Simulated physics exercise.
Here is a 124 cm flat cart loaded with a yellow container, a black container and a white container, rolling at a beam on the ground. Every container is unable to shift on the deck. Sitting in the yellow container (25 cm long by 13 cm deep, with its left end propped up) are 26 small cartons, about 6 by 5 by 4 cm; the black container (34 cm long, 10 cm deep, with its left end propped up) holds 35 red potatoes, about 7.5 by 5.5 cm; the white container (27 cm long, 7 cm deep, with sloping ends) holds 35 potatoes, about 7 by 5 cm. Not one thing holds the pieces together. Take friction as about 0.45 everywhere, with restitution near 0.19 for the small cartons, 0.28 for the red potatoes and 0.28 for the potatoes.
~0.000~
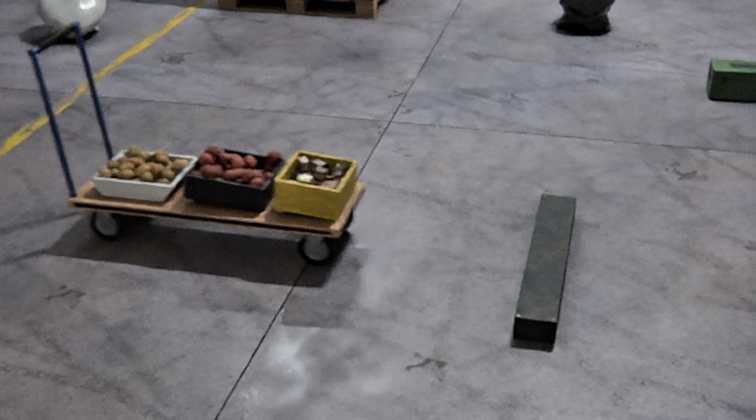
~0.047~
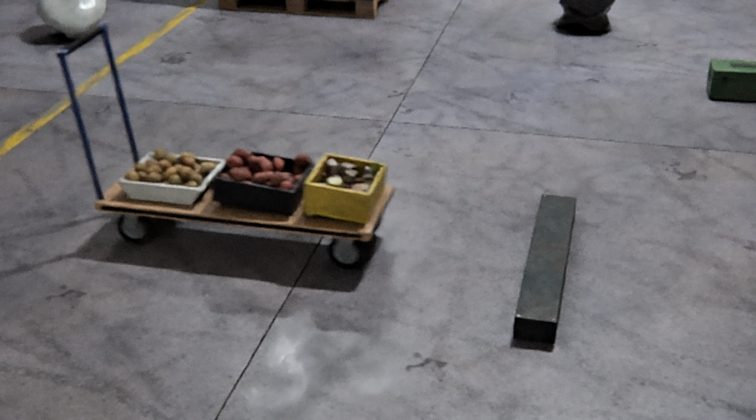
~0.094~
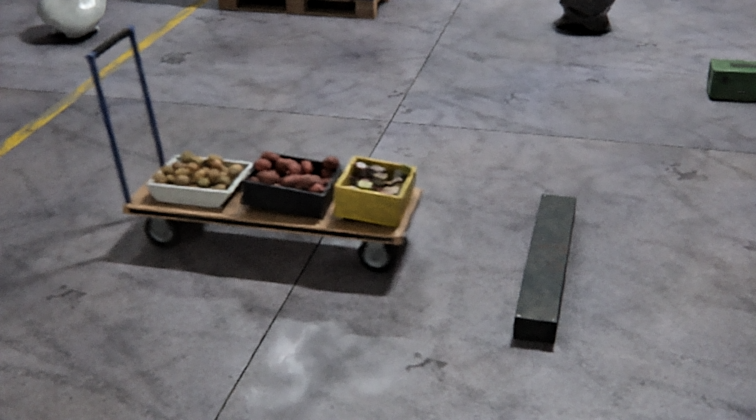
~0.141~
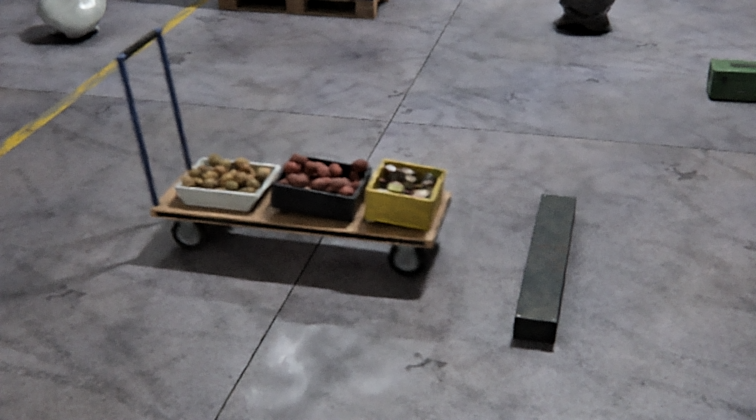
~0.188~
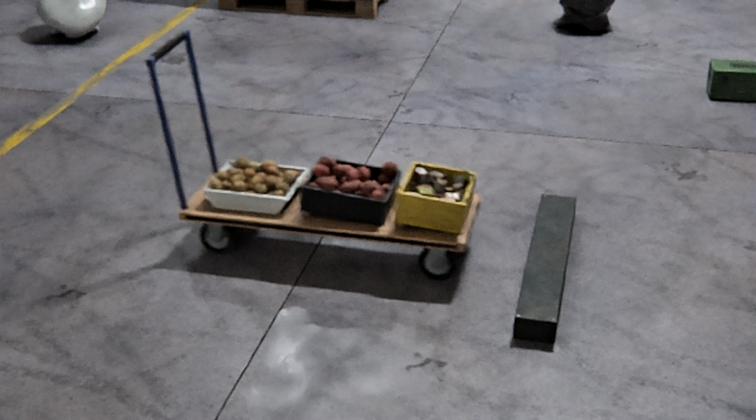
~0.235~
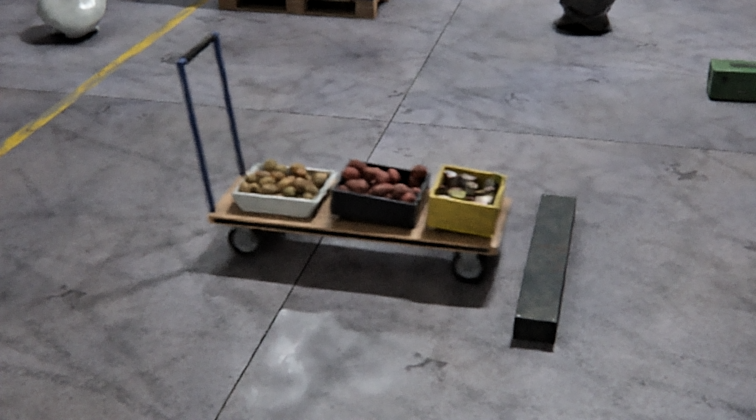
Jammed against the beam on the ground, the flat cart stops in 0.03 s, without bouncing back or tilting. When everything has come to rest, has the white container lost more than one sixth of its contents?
Yes.
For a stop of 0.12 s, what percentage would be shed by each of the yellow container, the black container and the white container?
Yellow container 0, black container 10, white container 20 %.
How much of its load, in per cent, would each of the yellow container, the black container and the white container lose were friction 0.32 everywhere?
In that setup yellow container sheds 10 percent, black container sheds 20 percent, and white container sheds 40 percent.
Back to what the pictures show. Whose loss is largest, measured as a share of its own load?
White container.
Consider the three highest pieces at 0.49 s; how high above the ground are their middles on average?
I'd guess about 46 cm.
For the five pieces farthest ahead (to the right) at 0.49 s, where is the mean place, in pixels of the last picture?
At about (537, 197).
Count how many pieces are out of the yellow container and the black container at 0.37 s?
Estimated count: Yellow container around 1, black container around 2.
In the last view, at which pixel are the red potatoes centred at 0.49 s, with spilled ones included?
Middle: About (433, 195) px.
After 0.27 s, impact.
After 0.37 s, yellow container 25 in, 1 out, black container 33 in, 2 out and white container 31 in, 4 out.
After 0.49 s, yellow container 25 in, 1 out, black container 30 in, 5 out and white container 25 in, 10 out.
After 0.72 s, yellow container 25 in, 1 out, black container 28 in, 7 out and white container 21 in, 14 out.
Final count (at 1.23 s), yellow container 25 in, 1 out, black container 28 in, 7 out and white container 21 in, 14 out. Asked share, 14 of 35, 40 per cent.
